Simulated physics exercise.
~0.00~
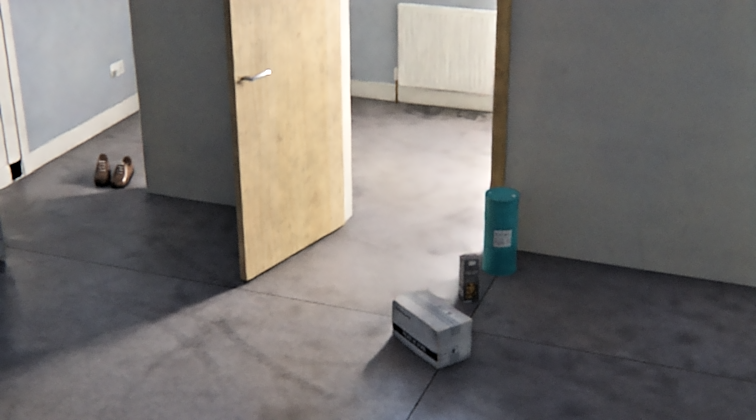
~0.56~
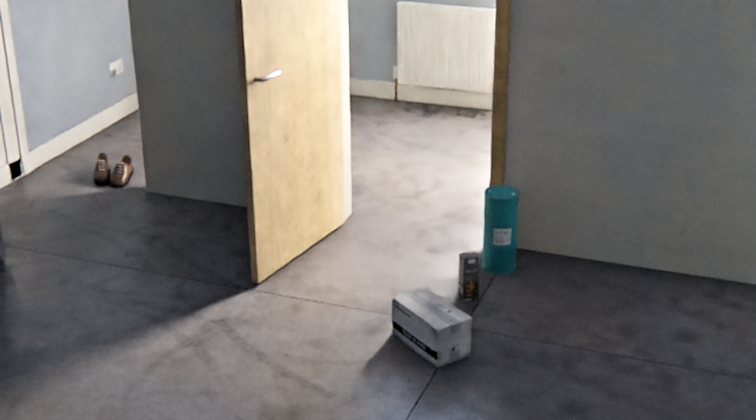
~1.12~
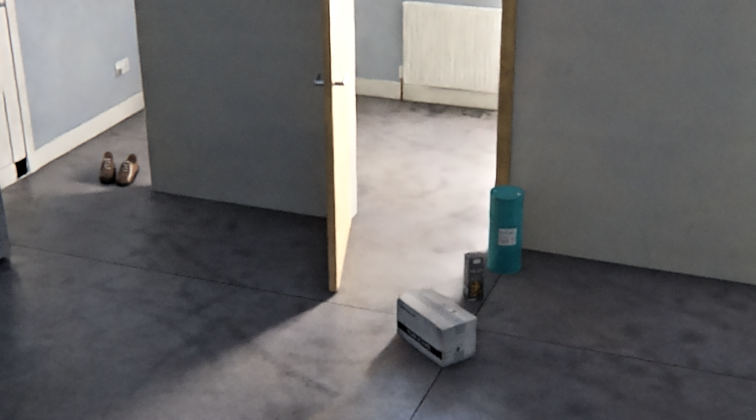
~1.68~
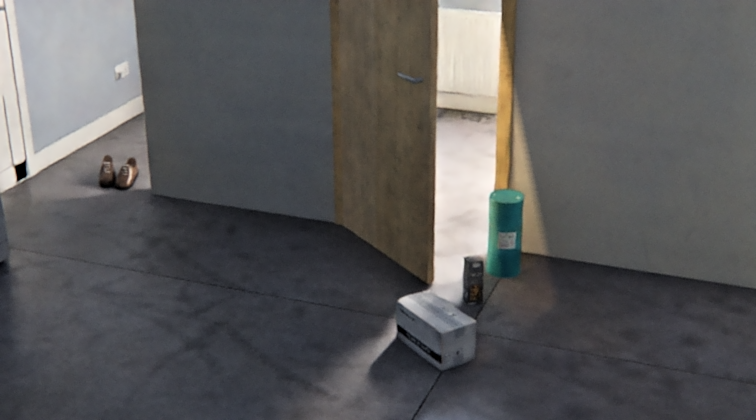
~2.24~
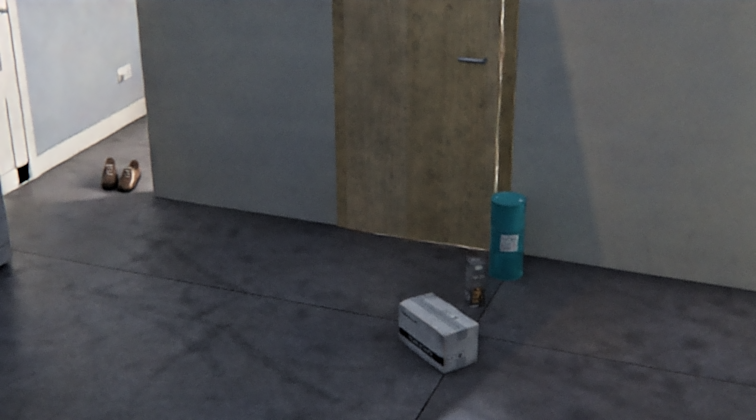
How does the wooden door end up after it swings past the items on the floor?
The door ends up closed in its frame, with the canister, the small carton and the white parcel still in their places.
